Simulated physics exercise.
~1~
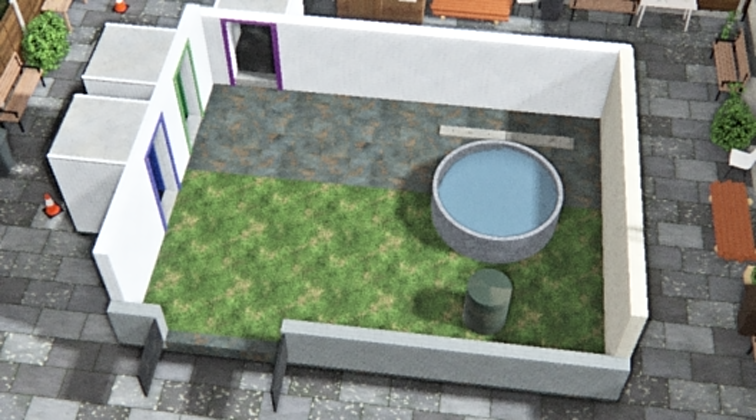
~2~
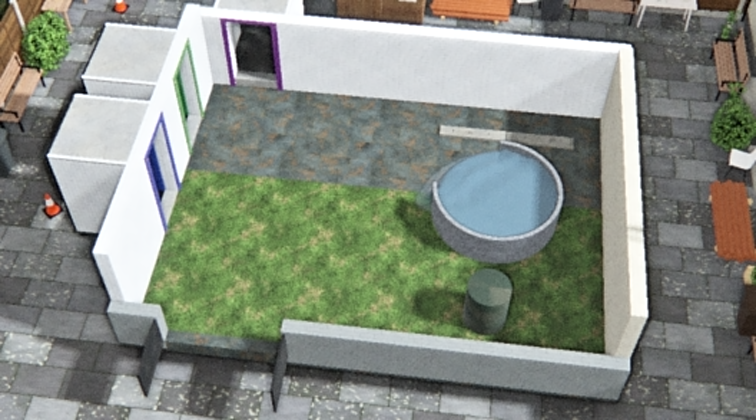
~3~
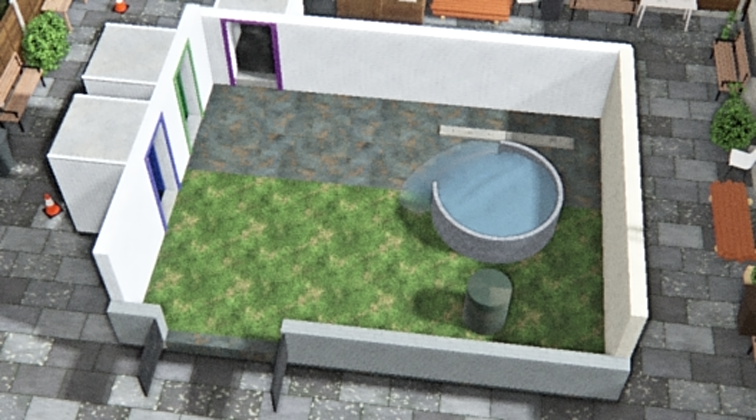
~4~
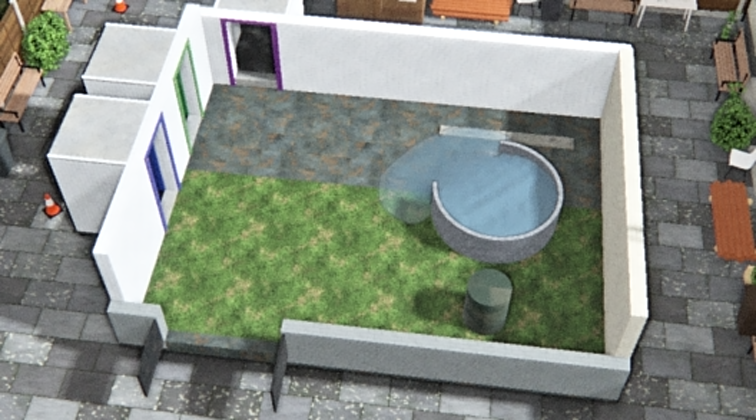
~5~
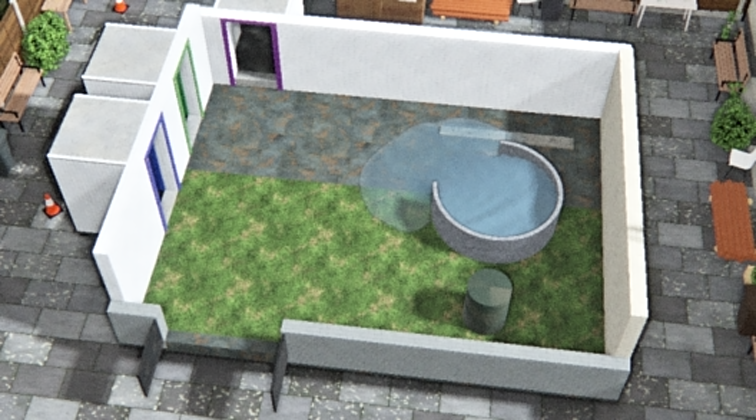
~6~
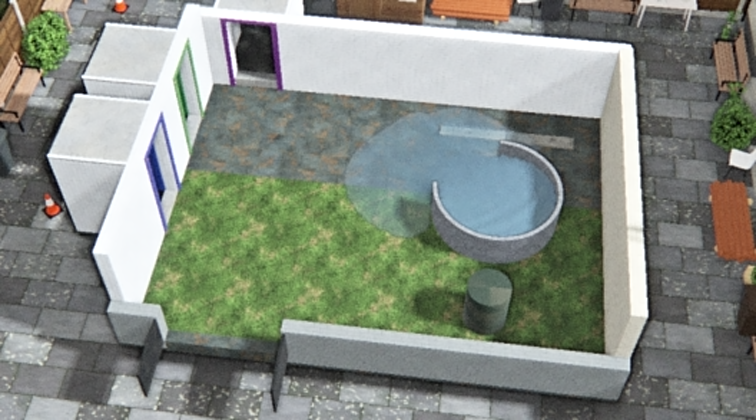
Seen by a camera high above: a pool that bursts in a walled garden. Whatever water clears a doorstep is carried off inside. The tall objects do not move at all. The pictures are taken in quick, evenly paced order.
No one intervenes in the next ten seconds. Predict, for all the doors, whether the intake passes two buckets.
At the end, green door: More than two buckets; blue door: More than two buckets; purple door: Two buckets or fewer.
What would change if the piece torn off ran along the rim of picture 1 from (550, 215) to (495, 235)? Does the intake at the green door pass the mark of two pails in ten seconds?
In this case green comes in lower.
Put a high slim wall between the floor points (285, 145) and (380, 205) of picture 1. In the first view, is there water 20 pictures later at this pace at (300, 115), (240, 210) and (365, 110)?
Taking them in order, I'd say soaked, parched and soaked.
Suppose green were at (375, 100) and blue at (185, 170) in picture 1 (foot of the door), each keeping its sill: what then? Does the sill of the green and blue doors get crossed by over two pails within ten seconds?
First the green door, which crosses the line, then the blue door, which crosses the line.
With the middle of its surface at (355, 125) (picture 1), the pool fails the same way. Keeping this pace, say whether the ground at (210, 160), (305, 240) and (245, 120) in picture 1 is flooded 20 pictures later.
Spot by spot, in the order asked: Swamped, untouched, swamped.
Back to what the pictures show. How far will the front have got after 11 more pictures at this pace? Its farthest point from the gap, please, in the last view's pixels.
I'd put it around (213, 84).
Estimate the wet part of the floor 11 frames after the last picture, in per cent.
About 40 per cent.
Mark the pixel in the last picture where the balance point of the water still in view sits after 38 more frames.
Close to pixel (340, 177).
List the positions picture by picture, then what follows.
The first frame shows still water in the round tank at (497, 191).
In the second frame, water pours out on the round tank's far side and has run to (424, 207).
In the third frame, water pours out on the round tank's far side and has run to (405, 205).
In the fourth frame, water pours out on the round tank's far side and has run to (389, 208).
In the fifth frame, water pours out on the round tank's far side and has run to (365, 196).
In the sixth frame, water pours out on the round tank's far side and has run to (349, 182).
A moment on, water covers 30 % of the floor; the green door not reached, the blue door not reached, the purple door not reached.
Next, water covers 40 % of the floor; the green door not reached, the blue door not reached, the purple door wet at the sill, nothing in.
Then, water covers 50 % of the floor; the green door over two buckets in, the blue door not reached, the purple door wet at the sill, nothing in.
Later, water covers 70 % of the floor; the green door far over two buckets in, the blue door over two buckets in, the purple door under two buckets in.
In the end, water covers 90 % of the floor; the green door far over two buckets in, the blue door over two buckets in, the purple door under two buckets in.
